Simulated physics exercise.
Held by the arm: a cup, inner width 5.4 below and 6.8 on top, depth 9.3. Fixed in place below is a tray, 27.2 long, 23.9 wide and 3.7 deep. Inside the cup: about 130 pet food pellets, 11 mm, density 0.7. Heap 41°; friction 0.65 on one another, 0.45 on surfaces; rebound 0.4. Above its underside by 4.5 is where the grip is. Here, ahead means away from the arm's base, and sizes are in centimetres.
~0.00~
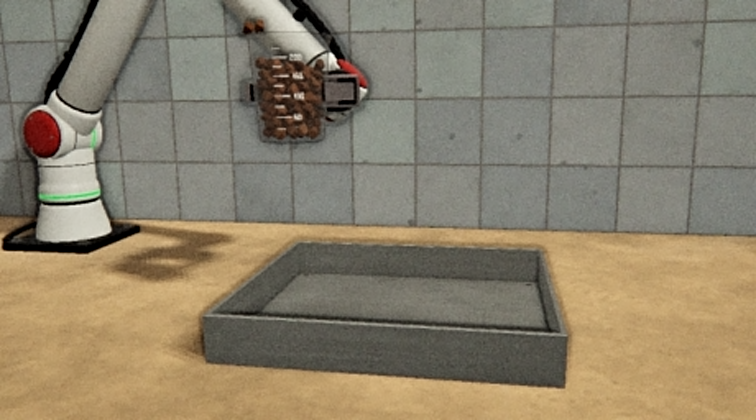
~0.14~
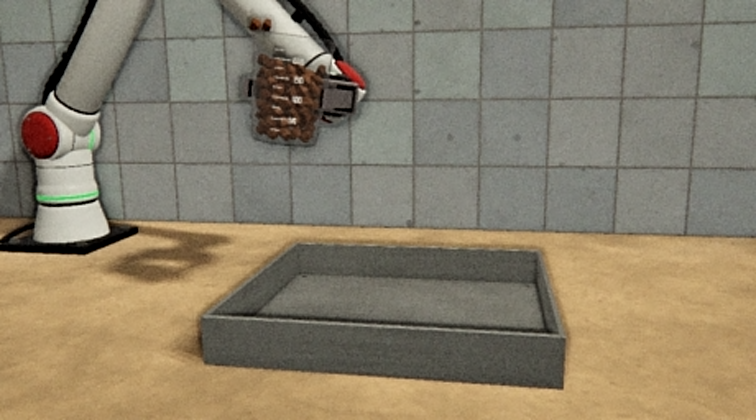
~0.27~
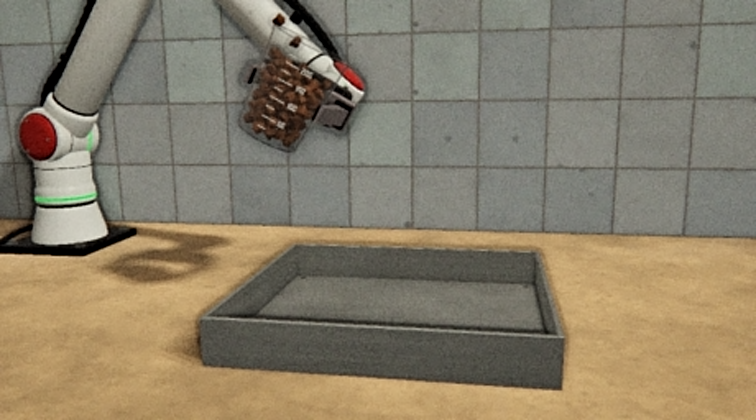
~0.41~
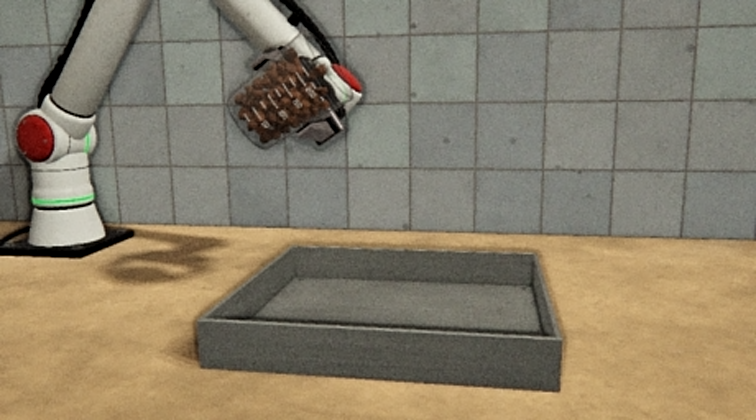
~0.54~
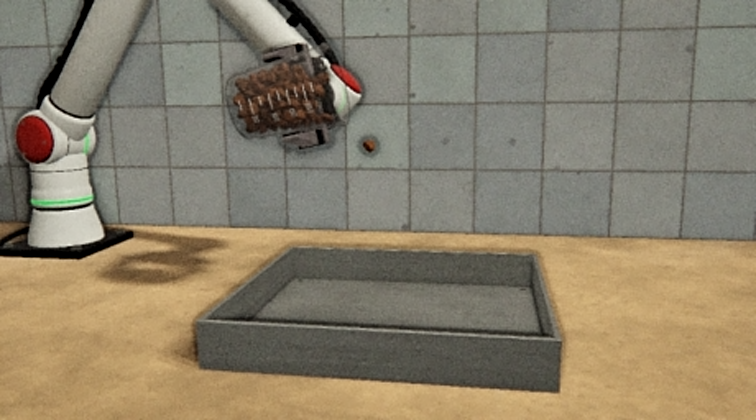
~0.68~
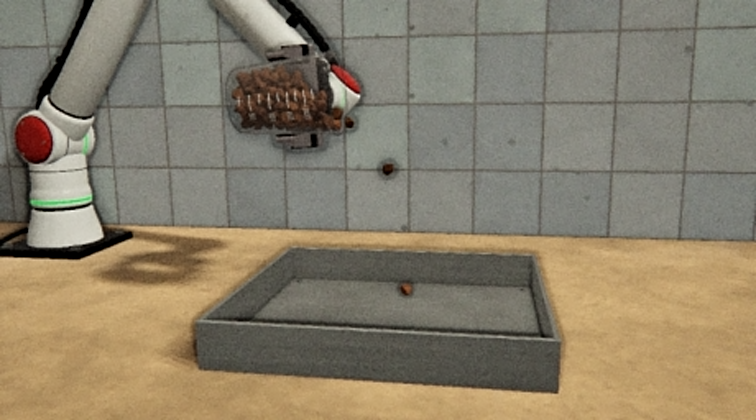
A robot arm tips a clear cup of brown pellets sideways, and a couple drop out.
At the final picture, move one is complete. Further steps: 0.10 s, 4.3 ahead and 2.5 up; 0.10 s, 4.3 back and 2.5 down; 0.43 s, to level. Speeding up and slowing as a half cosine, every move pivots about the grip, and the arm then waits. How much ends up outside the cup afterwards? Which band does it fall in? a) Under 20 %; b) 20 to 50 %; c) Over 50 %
(c) Over 50 %.
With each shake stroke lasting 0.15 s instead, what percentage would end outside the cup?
About 55 per cent in that case.
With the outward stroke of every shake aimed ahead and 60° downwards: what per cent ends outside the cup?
I'd say close to 15 per cent.
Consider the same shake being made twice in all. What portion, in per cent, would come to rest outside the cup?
In that case it would be roughly 100 per cent.
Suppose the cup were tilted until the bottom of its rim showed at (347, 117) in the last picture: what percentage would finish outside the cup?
Estimate: About 90 per cent.
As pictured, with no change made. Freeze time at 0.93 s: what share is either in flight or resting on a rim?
98 %.
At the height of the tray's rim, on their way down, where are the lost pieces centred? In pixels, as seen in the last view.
Near (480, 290).
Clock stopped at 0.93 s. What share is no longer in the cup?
Some 100 per cent.
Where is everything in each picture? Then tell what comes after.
In the first frame, cup middle at (291, 90), level; upper third of the load around (289, 74), from x 250 to 320, top at y 25; 131 in the cup.
In the second frame, cup middle at (289, 92), tilted 8° forward; upper third of the load around (286, 75), from x 255 to 320, top at y 25.
In the third frame, cup middle at (288, 93), tilted 30° forward; upper third of the load around (286, 78), from x 250 to 325, top at y 20.
In the fourth frame, cup middle at (287, 95), tilted 56° forward; upper third of the load around (287, 81), from x 240 to 325, top at y 55.
In the fifth frame, cup middle at (286, 97), tilted 78° forward; upper third of the load around (282, 83), from x 240 to 370, top at y 70; 130 in the cup, 1 in flight or on a rim.
In the sixth frame, cup middle at (286, 97), tilted 86° forward; upper third of the load around (272, 86), from x 240 to 405, top at y 70; 129 in the cup, 1 in the tray, 1 in flight or on a rim.
By 0.93 s, tilted 83° forward, highest piece 17 above the table; 3 in the tray, 128 in flight or on a rim.
By 1.18 s, tilted 17° forward, highest piece 3 above the table; 131 in the tray.
By 1.51 s, level, highest piece 2 above the table; 131 in the tray.
By 2.56 s, level, highest piece 2 above the table; 131 in the tray.
Final count, 131 in the tray. That is 100 % outside the cup.
